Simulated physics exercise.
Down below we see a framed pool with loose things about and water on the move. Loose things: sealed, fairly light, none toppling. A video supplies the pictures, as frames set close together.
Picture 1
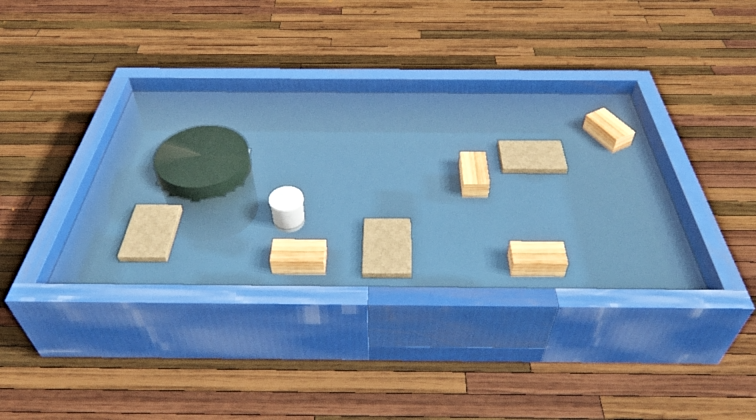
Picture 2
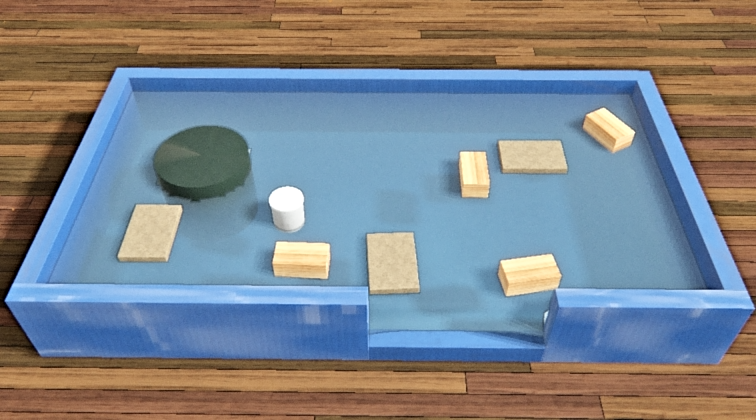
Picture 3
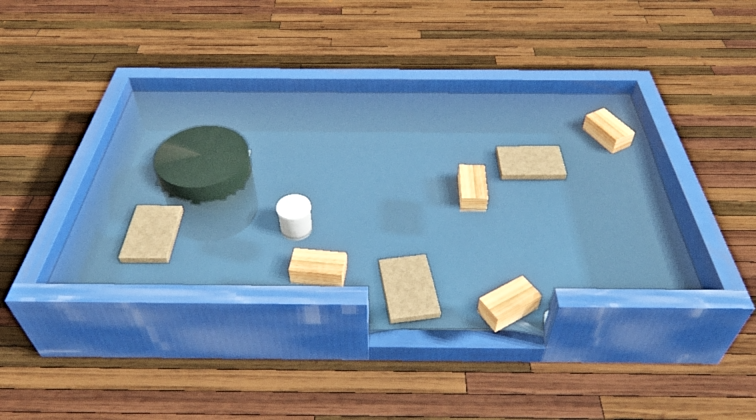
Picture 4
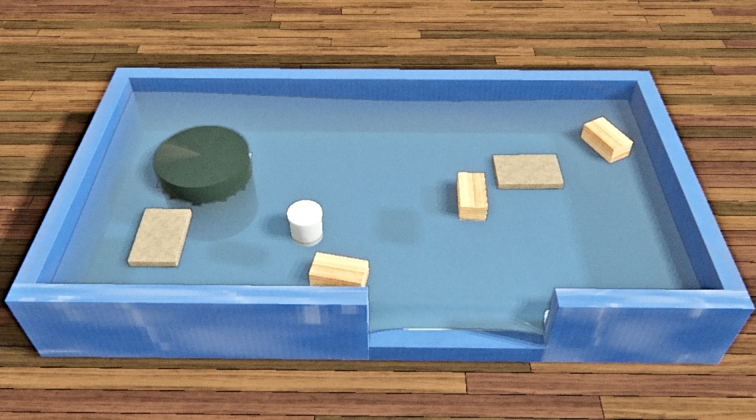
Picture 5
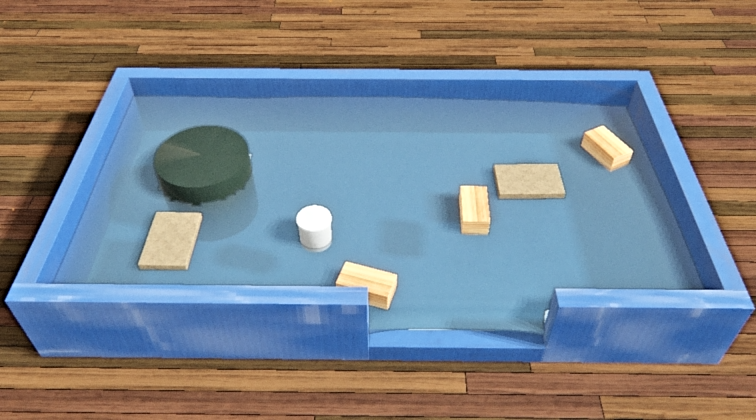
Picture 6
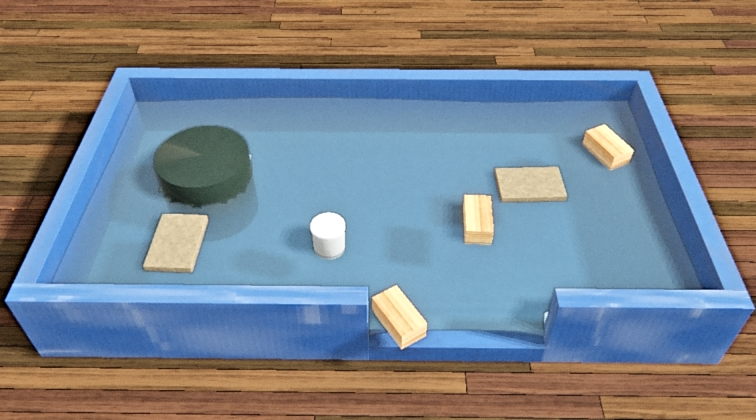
In a blue-framed pool on a wooden floor, a section of the front wall opens and the floating blocks and slabs drift toward the gap; one slab and one block leave through it, and another block slides into the opening.
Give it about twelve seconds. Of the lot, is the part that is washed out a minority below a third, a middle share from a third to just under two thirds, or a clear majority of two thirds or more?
It will most likely fall at two thirds or higher.
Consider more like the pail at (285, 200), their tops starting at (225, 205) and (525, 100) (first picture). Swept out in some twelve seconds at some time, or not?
Exits, remains.
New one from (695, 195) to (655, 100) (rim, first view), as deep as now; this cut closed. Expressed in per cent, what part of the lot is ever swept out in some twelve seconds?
50 in a hundred or thereabouts.
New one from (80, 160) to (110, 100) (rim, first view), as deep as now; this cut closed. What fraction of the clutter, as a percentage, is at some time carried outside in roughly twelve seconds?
Share out: Near 20 %.
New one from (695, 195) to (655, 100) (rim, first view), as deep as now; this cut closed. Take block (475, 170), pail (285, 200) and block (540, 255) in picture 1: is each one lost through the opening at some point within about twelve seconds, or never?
Object one: Leaves; object two: Remains; object three: Leaves.
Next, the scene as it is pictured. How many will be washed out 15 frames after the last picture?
The total is 5.
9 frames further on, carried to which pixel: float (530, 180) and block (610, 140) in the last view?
Estimate: (521, 233), then (607, 167).
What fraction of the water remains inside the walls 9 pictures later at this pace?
Around 68 in a hundred.
A moment on, 3 of 8 are out; 5 afloat.
Next, 5 of 8 are out; 3 afloat.
Later, 5 of 8 are out; 3 afloat.
In the end, 6 of 8 are out; 2 afloat.
